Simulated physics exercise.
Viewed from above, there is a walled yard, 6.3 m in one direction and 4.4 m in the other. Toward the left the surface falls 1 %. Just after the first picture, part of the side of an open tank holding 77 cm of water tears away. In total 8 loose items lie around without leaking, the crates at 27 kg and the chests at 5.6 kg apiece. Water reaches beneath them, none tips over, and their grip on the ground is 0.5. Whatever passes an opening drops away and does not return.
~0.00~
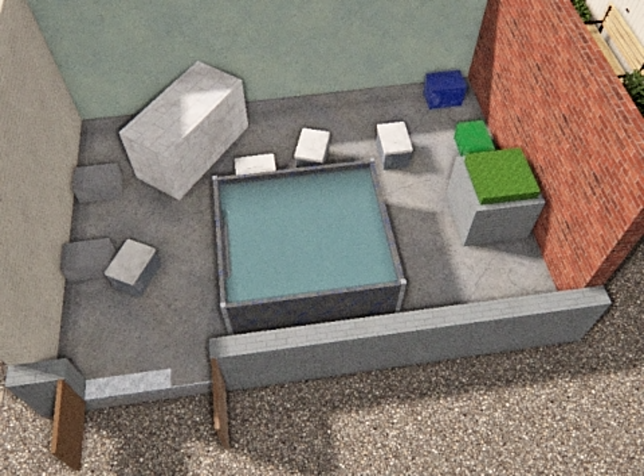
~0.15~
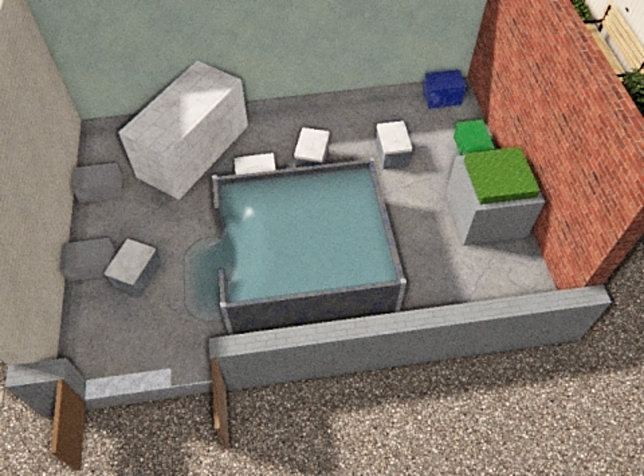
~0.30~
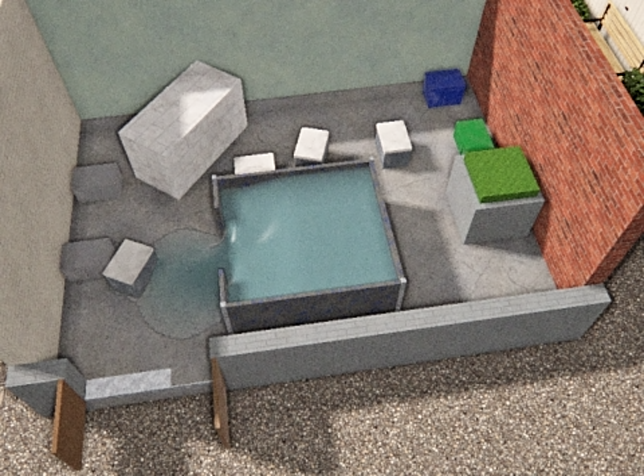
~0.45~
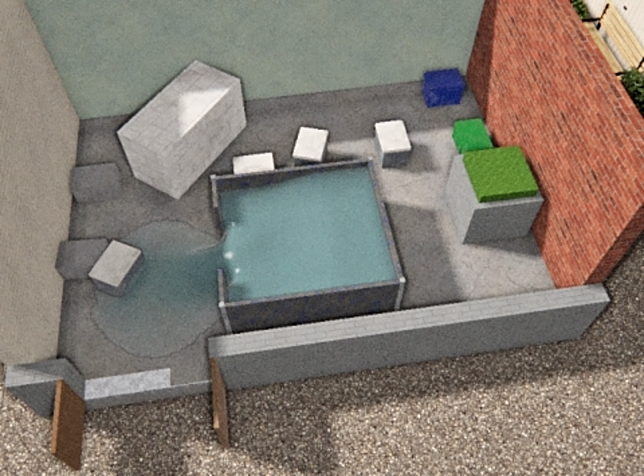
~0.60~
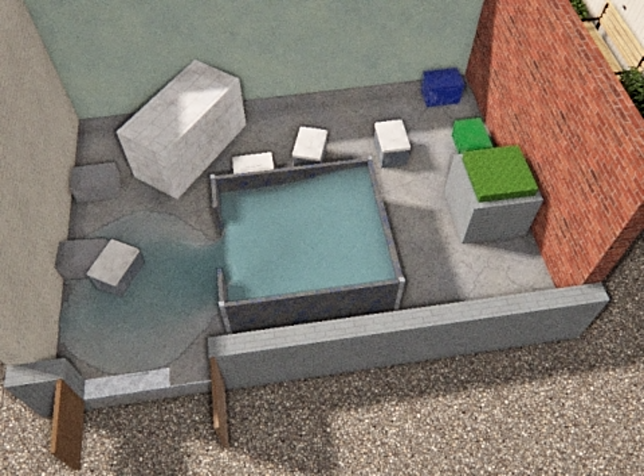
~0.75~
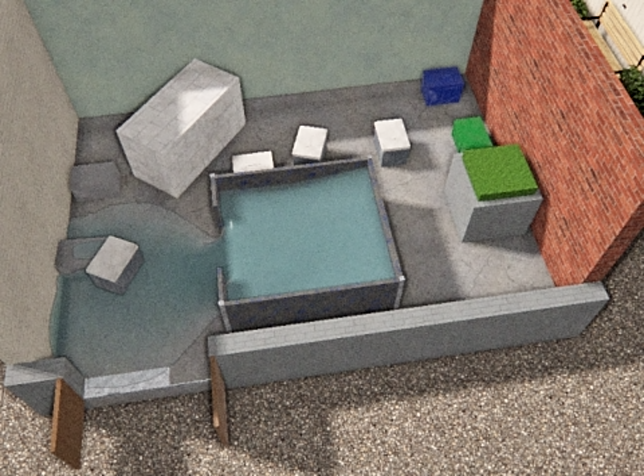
Square tank in a walled yard leaking water through its torn left side, the pool spreading leftward around a slightly shifted pale block.
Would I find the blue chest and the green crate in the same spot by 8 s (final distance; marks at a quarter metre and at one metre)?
By the end the blue chest is close to its start and the green crate is close to its start.
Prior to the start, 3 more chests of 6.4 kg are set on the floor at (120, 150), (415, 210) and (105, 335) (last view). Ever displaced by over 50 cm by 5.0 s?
In that order: More, short of it, over.
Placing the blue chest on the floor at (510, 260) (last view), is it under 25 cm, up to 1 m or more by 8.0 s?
I'd say it does not really move.
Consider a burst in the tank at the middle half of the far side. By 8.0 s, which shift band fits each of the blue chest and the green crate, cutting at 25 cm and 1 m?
The blue chest is swept a long way; the green crate is swept a long way.
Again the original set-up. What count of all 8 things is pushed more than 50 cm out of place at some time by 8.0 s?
That makes 4.
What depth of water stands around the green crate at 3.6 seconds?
Close to 0 centimetres.
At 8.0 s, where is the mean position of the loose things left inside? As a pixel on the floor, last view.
I'd put it close to (296, 154) in the last view.
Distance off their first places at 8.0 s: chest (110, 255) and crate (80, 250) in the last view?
Taking them in turn, the shifts are 250 cm and 80 cm.
After 1.6 s the blue chest is near (444, 77), 0.0 m from its start, aground; the green crate is near (474, 133), 0.0 m from its start, aground; 0 of 8 are out; 2 afloat.
After 3.6 s the blue chest is near (444, 77), 0.0 m from its start, aground; the green crate is near (474, 133), 0.0 m from its start, aground; 0 of 8 are out; 3 afloat.
After 5.6 s the blue chest is near (444, 77), 0.0 m from its start, aground; the green crate is near (474, 133), 0.0 m from its start, aground; 0 of 8 are out; 3 afloat.
After 8.0 s the blue chest is near (444, 77), 0.0 m from its start, aground; the green crate is near (474, 133), 0.0 m from its start, aground; 0 of 8 are out; 4 afloat.
